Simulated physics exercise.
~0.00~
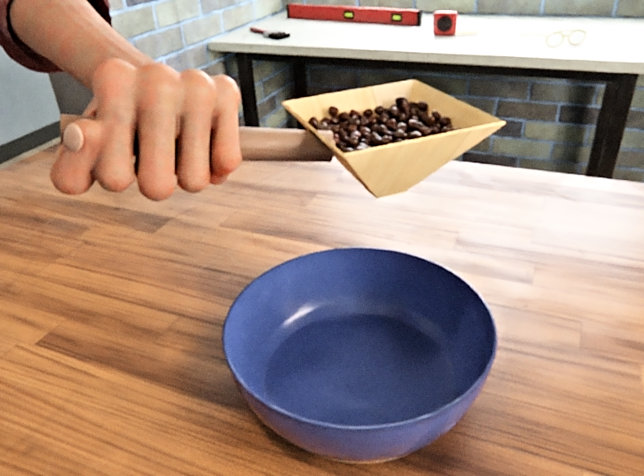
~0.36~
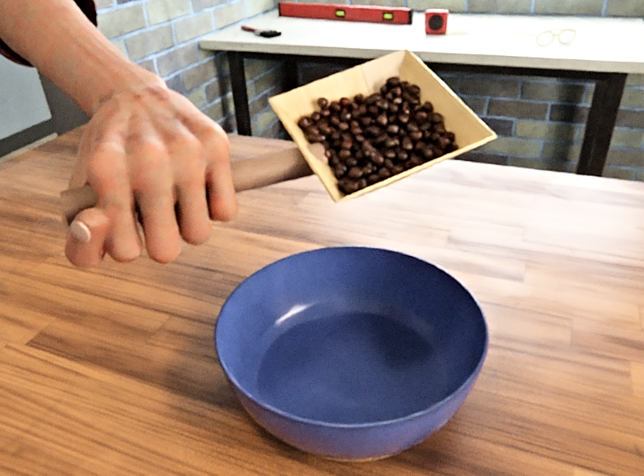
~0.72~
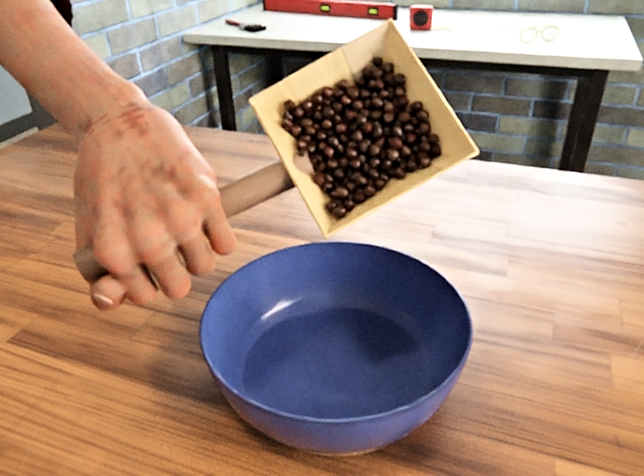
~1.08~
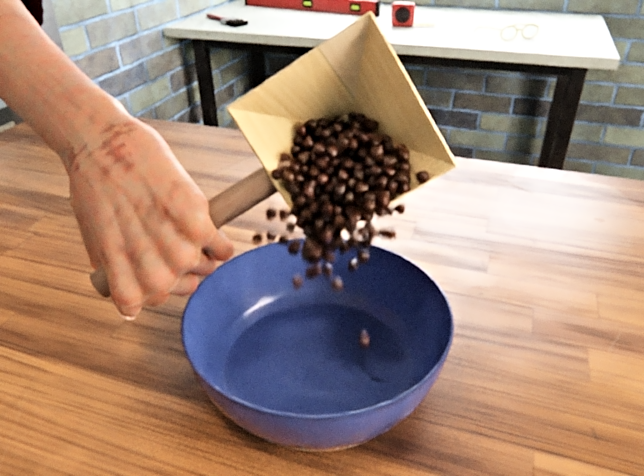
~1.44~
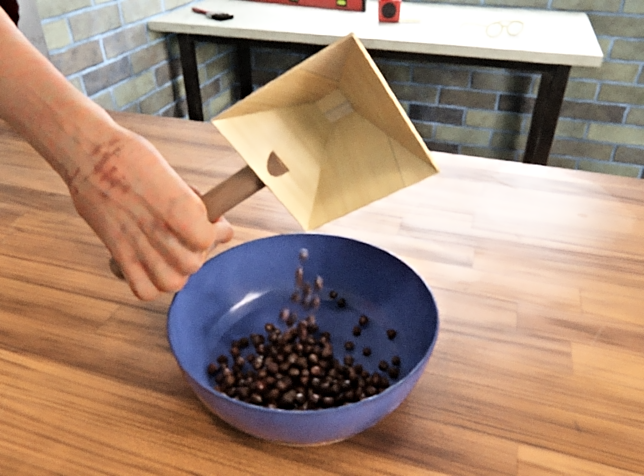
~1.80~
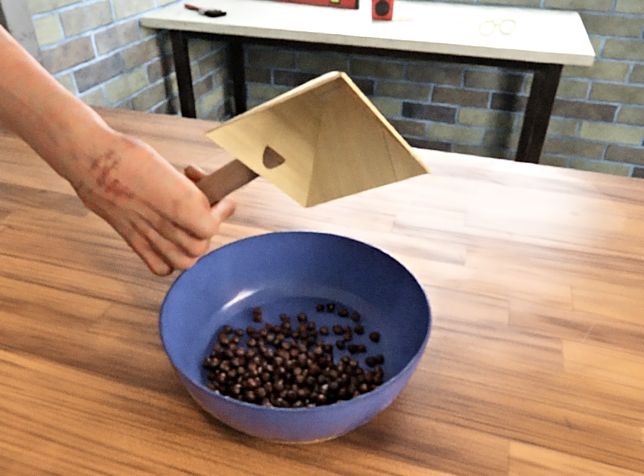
A hand held a wooden scoop of dark coffee beans above a blue bowl on a wooden table and steadily tipped it over. The beans tumbled out into the bowl, leaving the scoop empty and the beans gathered at the bottom.
